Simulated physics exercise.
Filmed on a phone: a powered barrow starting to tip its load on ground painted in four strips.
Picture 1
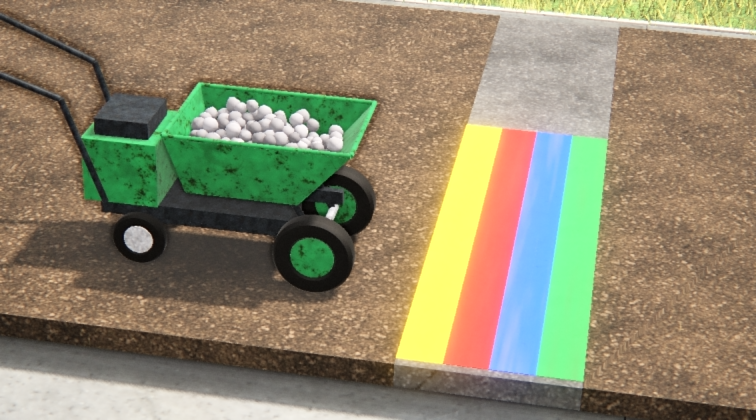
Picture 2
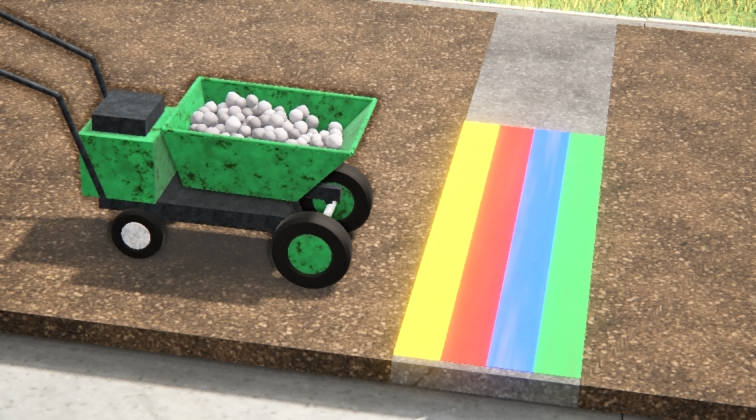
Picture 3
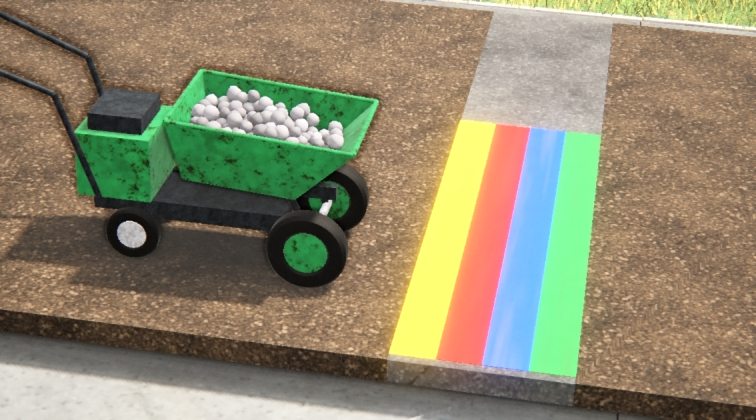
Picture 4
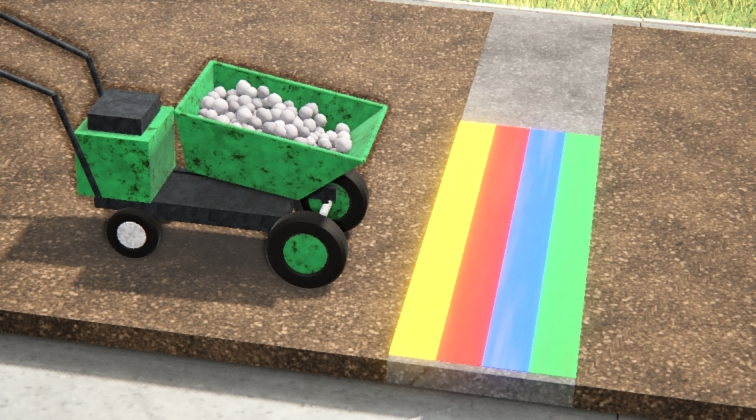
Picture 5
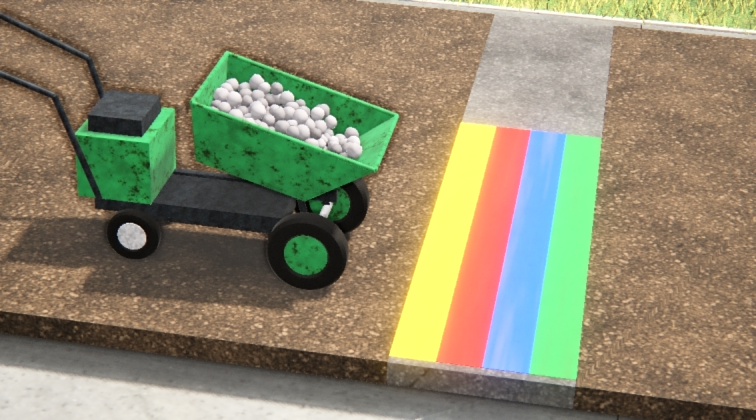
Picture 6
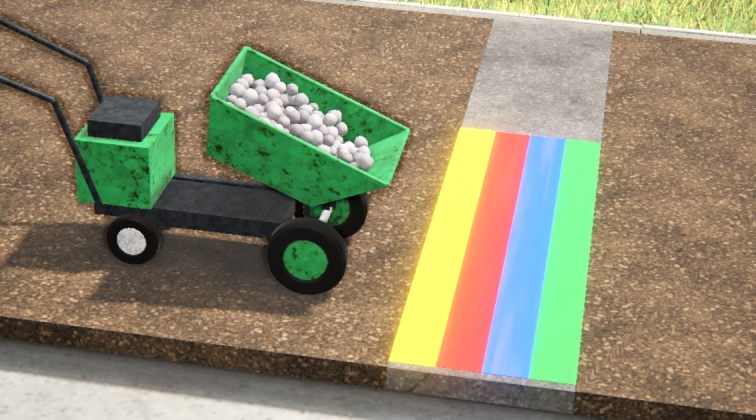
On brown, gritty ground beside a pale kerb, seen from above and to one side, a slightly shifting camera looks down in daylight. A green powered barrow with black handles stands at left, its skip heaped with pale round cobbles, while yellow, red, blue and green strips lie to the right. The skip rises at its rear and tilts gradually rightward, the cobbles staying heaped inside.
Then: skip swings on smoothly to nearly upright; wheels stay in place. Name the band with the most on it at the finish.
The red one.
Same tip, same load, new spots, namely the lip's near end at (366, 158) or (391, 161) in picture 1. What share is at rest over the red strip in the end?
About 30 per cent, then about 20 per cent.
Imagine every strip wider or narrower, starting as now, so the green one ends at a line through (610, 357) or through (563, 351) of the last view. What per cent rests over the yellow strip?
The first gives around 20 per cent, the second around 10 per cent.
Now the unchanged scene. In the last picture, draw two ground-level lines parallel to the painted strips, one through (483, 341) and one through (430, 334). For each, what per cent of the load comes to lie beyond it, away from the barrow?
Estimate: 50 % and 90 %, respectively.
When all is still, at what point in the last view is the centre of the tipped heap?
Around (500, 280), give or take.
Just after the last frame, skip tipped steeply; every one in the skip.
A moment on, skip tipped right over; roughly half in the skip; about a tenth over the yellow strip; roughly a quarter over the red strip; about a tenth over the blue strip; just a few falling.
Further on, skip tipped right over; about a tenth in the skip; about a tenth over the yellow strip; roughly a third over the red strip; roughly a quarter over the blue strip; about a tenth over the green strip; about a tenth off the paint.
When it is over, skip tipped right over; about a tenth in the skip; about a tenth over the yellow strip; roughly a third over the red strip; roughly a quarter over the blue strip; about a tenth over the green strip; about a tenth off the paint.
